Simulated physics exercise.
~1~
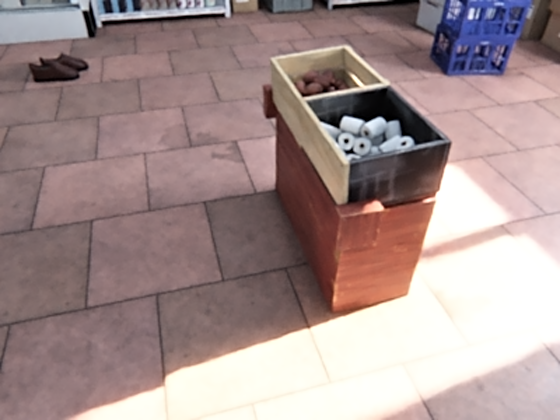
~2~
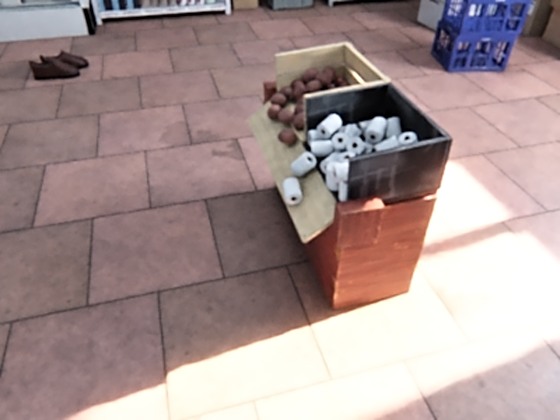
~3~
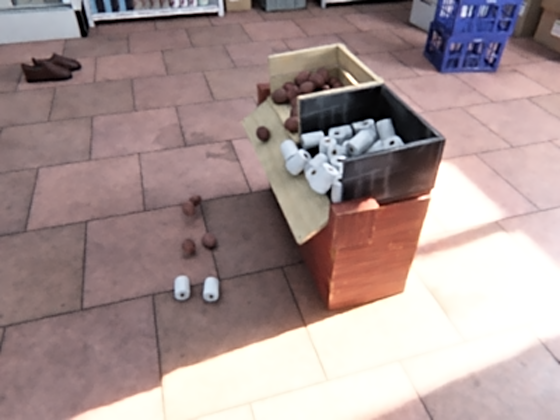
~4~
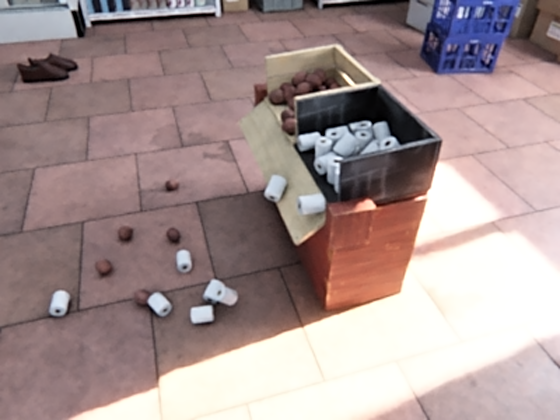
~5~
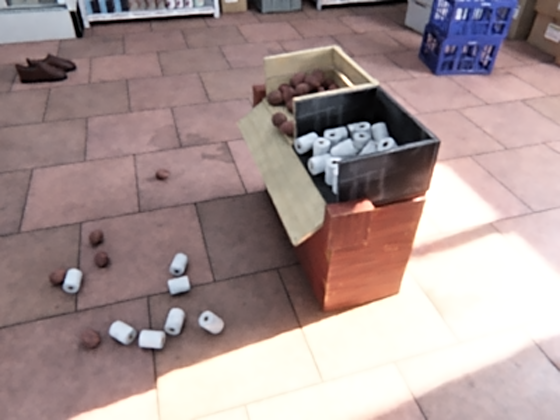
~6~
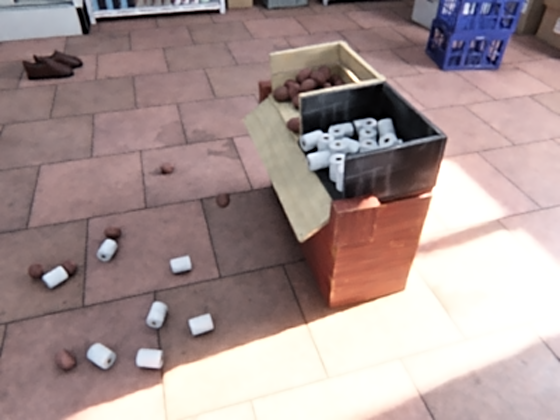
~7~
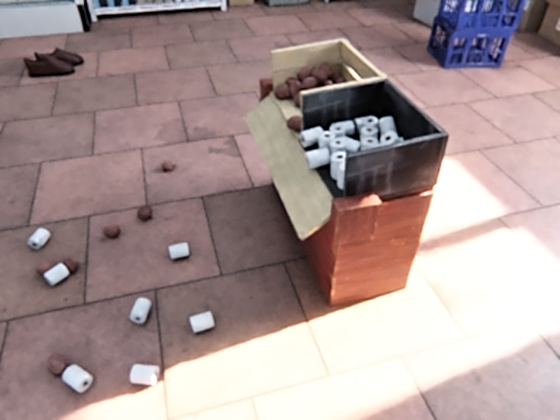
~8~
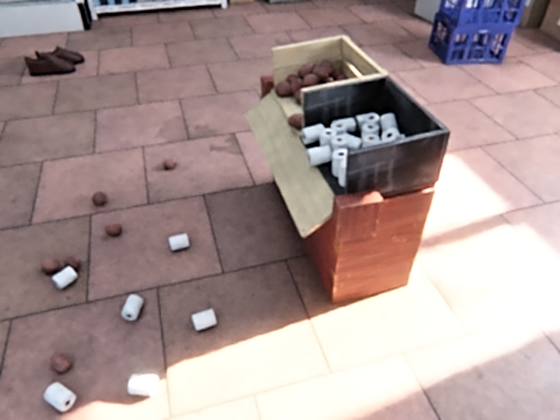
A wooden box of reddish potatoes and, nearer the viewer, a black box of white paper rolls stand on reddish-brown supports, seen from above on a sunlit tiled floor. Dark shoes lie at the upper left, and blue crates stand at the upper right. The pale panel along the boxes' left side swings down, and rolls and potatoes slide onto it. Several drop off and tumble left across the tiles, spreading out toward the lower left. They slow and come to rest scattered, while most of the contents stay in the boxes behind the lowered panel.
